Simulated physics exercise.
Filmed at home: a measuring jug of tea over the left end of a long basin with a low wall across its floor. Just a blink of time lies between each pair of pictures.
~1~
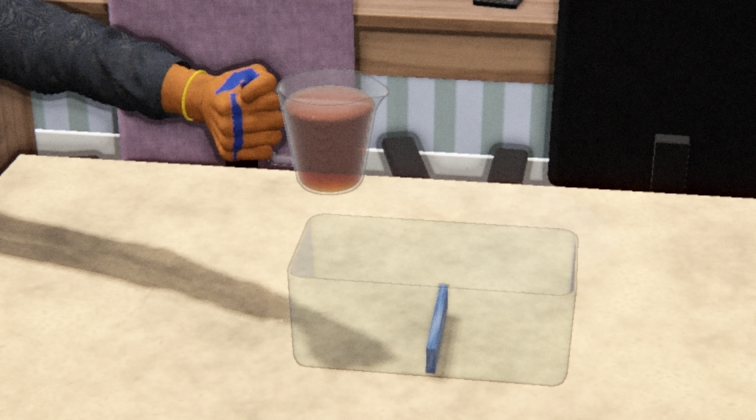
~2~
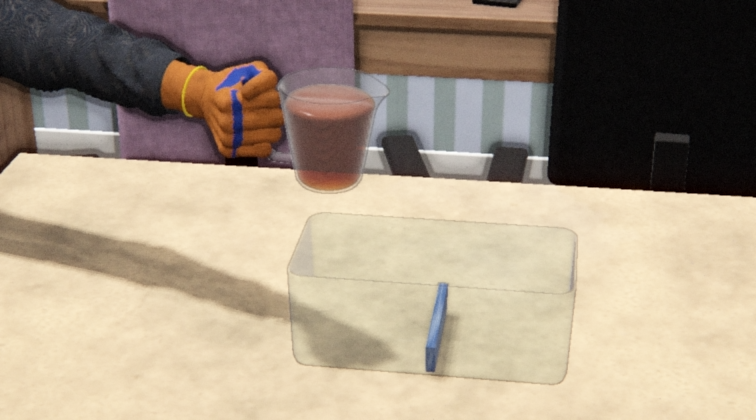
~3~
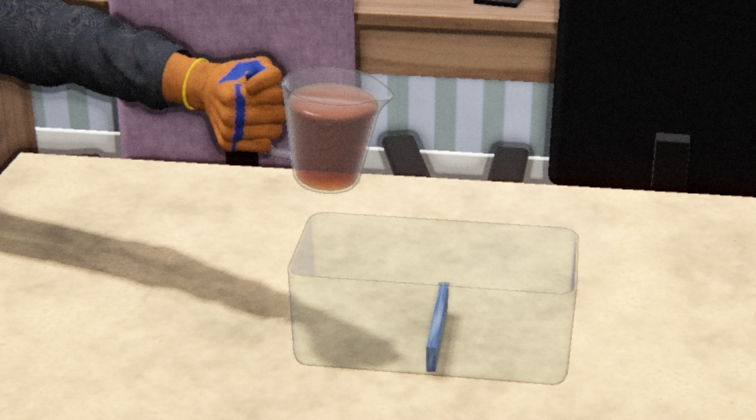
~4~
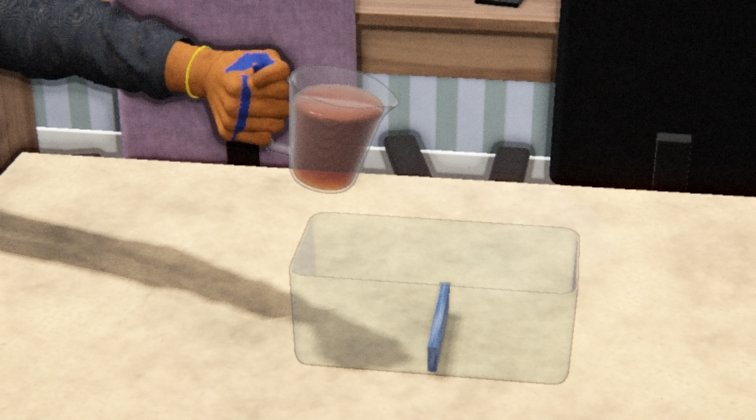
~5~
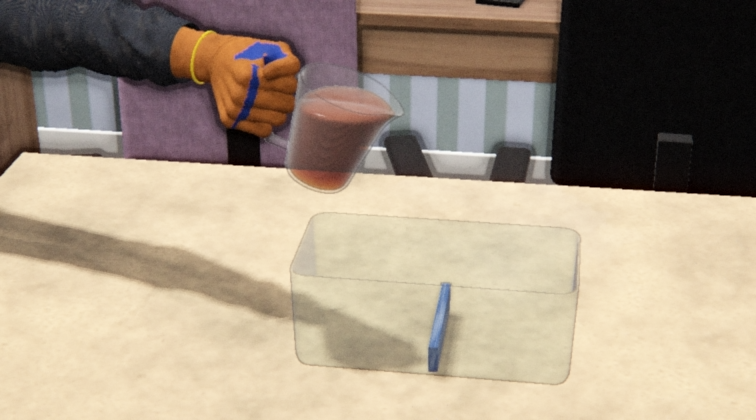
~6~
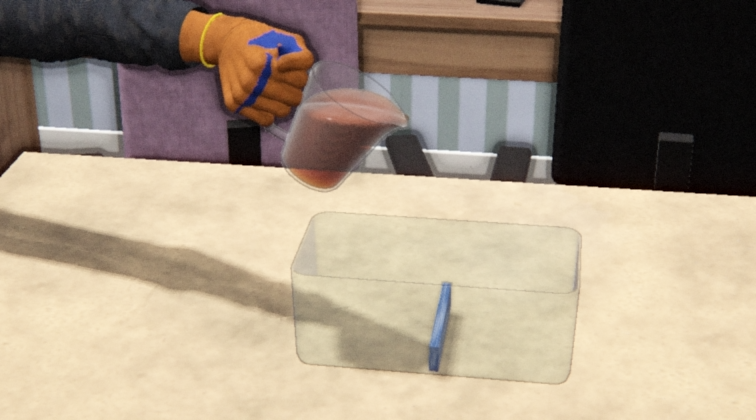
A clear jug of reddish-brown liquid, beside an orange-gloved fist with blue markings and a yellow wristband, starts upright and leans rightward, slowly then faster. Below it, on a pale tabletop indoors seen from slightly above, sits a long clear basin with a low blue wall across its floor. The dark-sleeved arm shifts right as the liquid slides toward the jug's right rim, while the view stays still.
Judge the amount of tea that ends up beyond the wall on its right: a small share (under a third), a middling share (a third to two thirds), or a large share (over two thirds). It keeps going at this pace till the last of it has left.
A large share.
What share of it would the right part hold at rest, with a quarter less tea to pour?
About 80 in a hundred.
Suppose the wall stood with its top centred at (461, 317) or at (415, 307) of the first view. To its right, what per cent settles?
The first gives 25 %, the second 95 %.
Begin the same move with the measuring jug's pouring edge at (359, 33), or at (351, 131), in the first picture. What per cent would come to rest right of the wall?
Around 50 percent first, around 10 percent second.
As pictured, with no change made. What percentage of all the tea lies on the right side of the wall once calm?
Close to 85 in a hundred.
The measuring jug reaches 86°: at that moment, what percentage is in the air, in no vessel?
It's close to 25 per cent.
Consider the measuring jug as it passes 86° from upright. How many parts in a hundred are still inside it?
Remaining share, estimated: 55 %.
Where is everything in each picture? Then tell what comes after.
It leans 0°; its right rim is at (389, 91); the tea meets the walls at (285, 97) and (376, 103); the long basin's rim runs from (299, 245) to (576, 264); the wall's top is at (438, 317), in the first frame.
It leans 1°; its right rim is at (390, 91); the tea meets the walls at (286, 96) and (376, 102), in the second frame.
It leans 5°; its right rim is at (394, 95); the tea meets the walls at (290, 94) and (380, 103), in the third frame.
It leans 11°; its right rim is at (399, 102); the tea meets the walls at (294, 94) and (386, 105), in the fourth frame.
It leans 20°; its right rim is at (405, 112); the tea meets the walls at (299, 99) and (396, 108), in the fifth frame.
It leans 30°; its right rim is at (409, 124); the tea meets the walls at (302, 105) and (403, 117); 1 per cent is over the edge, in the sixth frame.
A moment on, the measuring jug is tipped on its side and 56 per cent is still to pour, 0 is left of the wall and 17 right of it.
Next, the measuring jug is tipped on its side and 14 per cent is still to pour, 12 is left of the wall and 58 right of it.
Then the measuring jug is tipped on its side and 1 per cent is still to pour, 13 is left of the wall and 82 right of it.
Later the measuring jug is tipped on its side and 0 per cent is still to pour, 15 is left of the wall and 84 right of it.
Finally, 16 per cent lies left of the wall, 83 right of it and 1 outside.
